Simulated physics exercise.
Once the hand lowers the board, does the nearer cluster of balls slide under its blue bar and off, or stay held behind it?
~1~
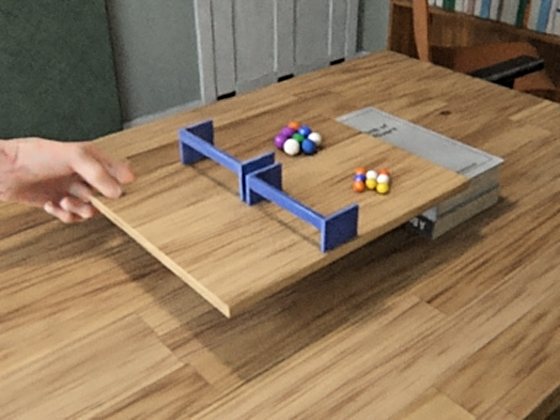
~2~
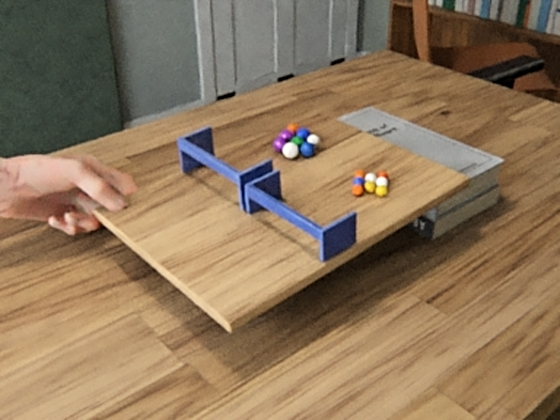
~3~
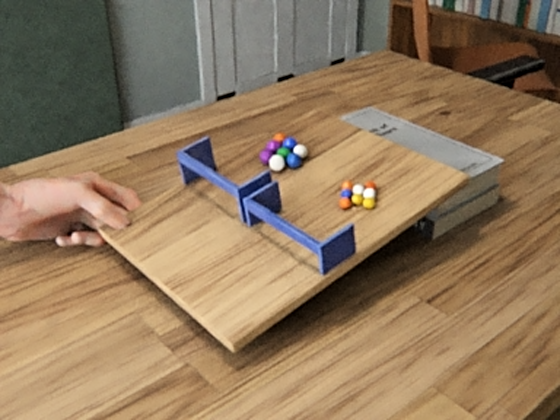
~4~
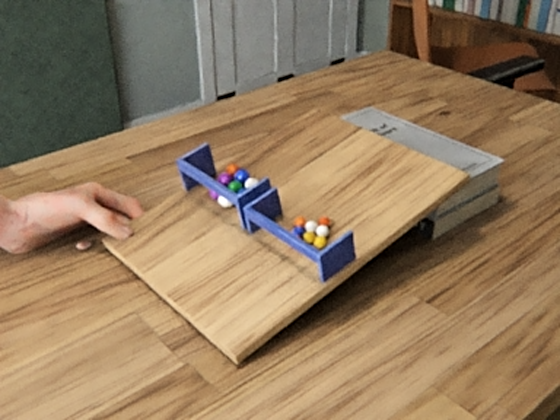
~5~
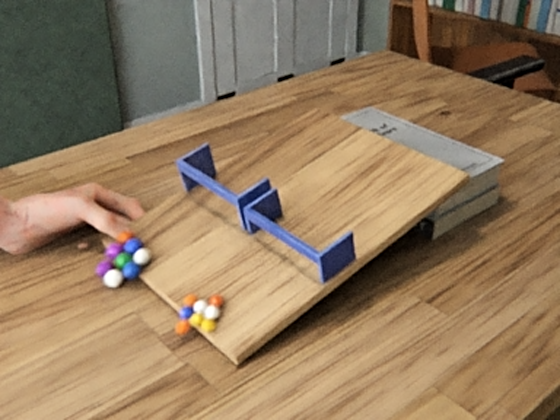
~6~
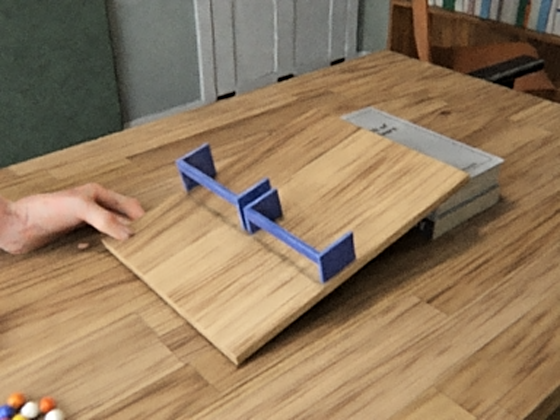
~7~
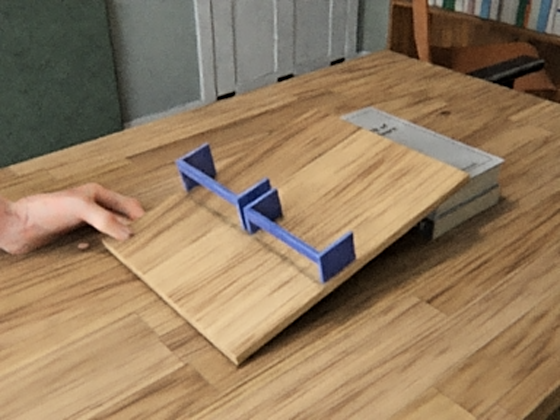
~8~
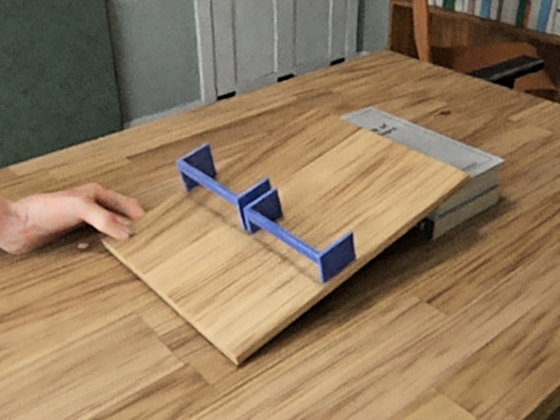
The nearer cluster slides under its blue bar and off the lowered end of the board, and the farther cluster slips under its own bar too.
